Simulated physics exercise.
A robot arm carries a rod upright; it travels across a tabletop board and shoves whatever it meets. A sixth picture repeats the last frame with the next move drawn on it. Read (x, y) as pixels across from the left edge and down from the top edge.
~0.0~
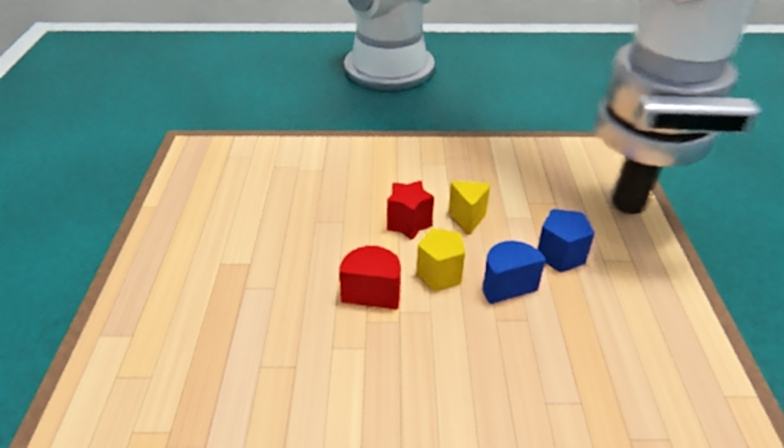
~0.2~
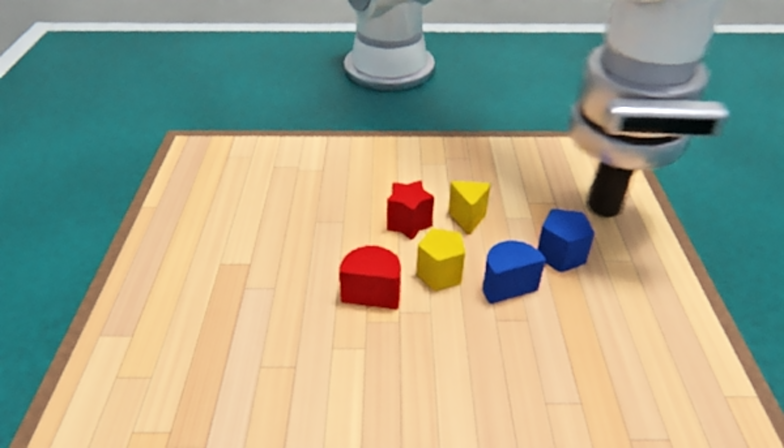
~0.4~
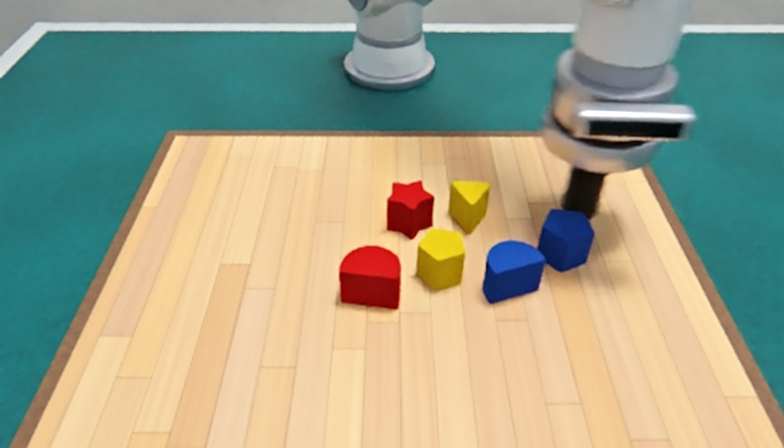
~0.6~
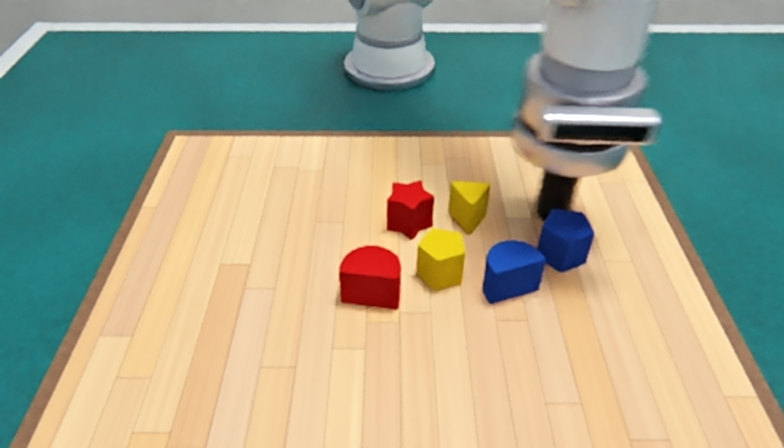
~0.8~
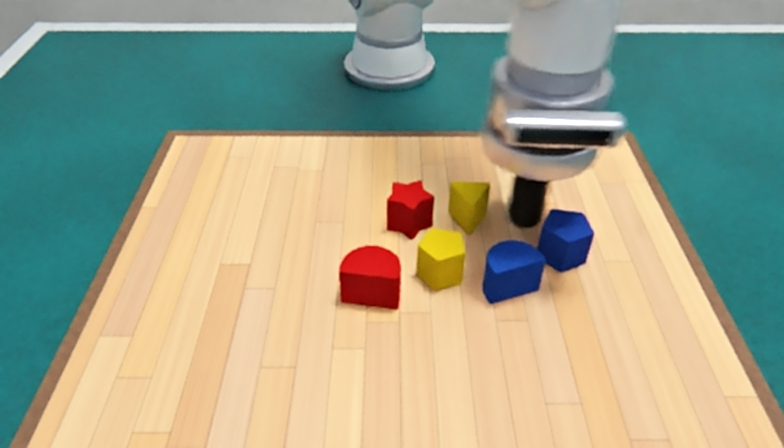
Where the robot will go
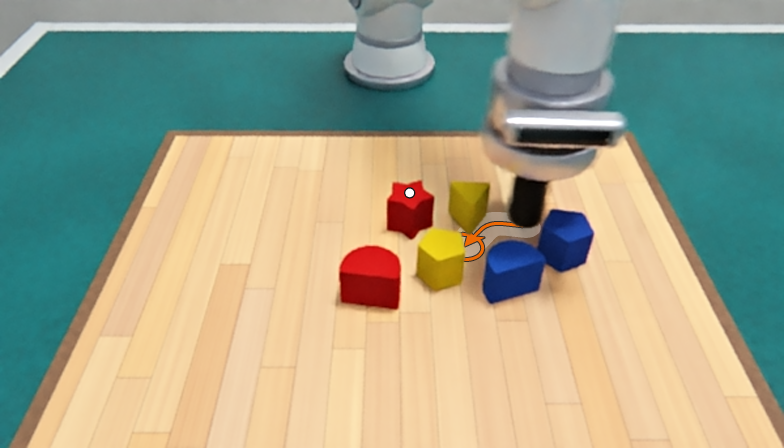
A grey and white robot arm with a black rod pointing down works over a pale wooden board on a green table, seen from a fixed, raised view facing a second robot base. Near the board's centre sit a red star, a yellow triangular block, a yellow pentagon, two blue blocks and a rounded red one. The rod glides steadily left from the right edge, passing behind the blue pentagon into the space beside the yellow triangular block, while every block stays still.
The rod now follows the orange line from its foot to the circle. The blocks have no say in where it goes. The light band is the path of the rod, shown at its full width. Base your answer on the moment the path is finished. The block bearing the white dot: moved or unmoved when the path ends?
At the end of the path, it will still be in place.
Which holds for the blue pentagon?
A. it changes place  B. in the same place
The correct letter is B.
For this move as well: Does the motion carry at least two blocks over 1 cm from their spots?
No
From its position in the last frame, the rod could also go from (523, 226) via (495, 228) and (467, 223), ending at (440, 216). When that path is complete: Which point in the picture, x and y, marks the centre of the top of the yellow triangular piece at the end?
I'd guess (413, 177).
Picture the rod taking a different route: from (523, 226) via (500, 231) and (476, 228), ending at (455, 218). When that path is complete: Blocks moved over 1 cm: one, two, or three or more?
I count one.
Path on the board, from (523, 226) by way of (497, 223) and (478, 232) to (464, 247); the dot is on the red star block.
The first path, step by step. Halfway along, rod (486, 218); yellow triangular piece (459, 188).
At the end, rod (465, 239); red star block in place; yellow triangular piece (456, 189); blue pentagon in place.
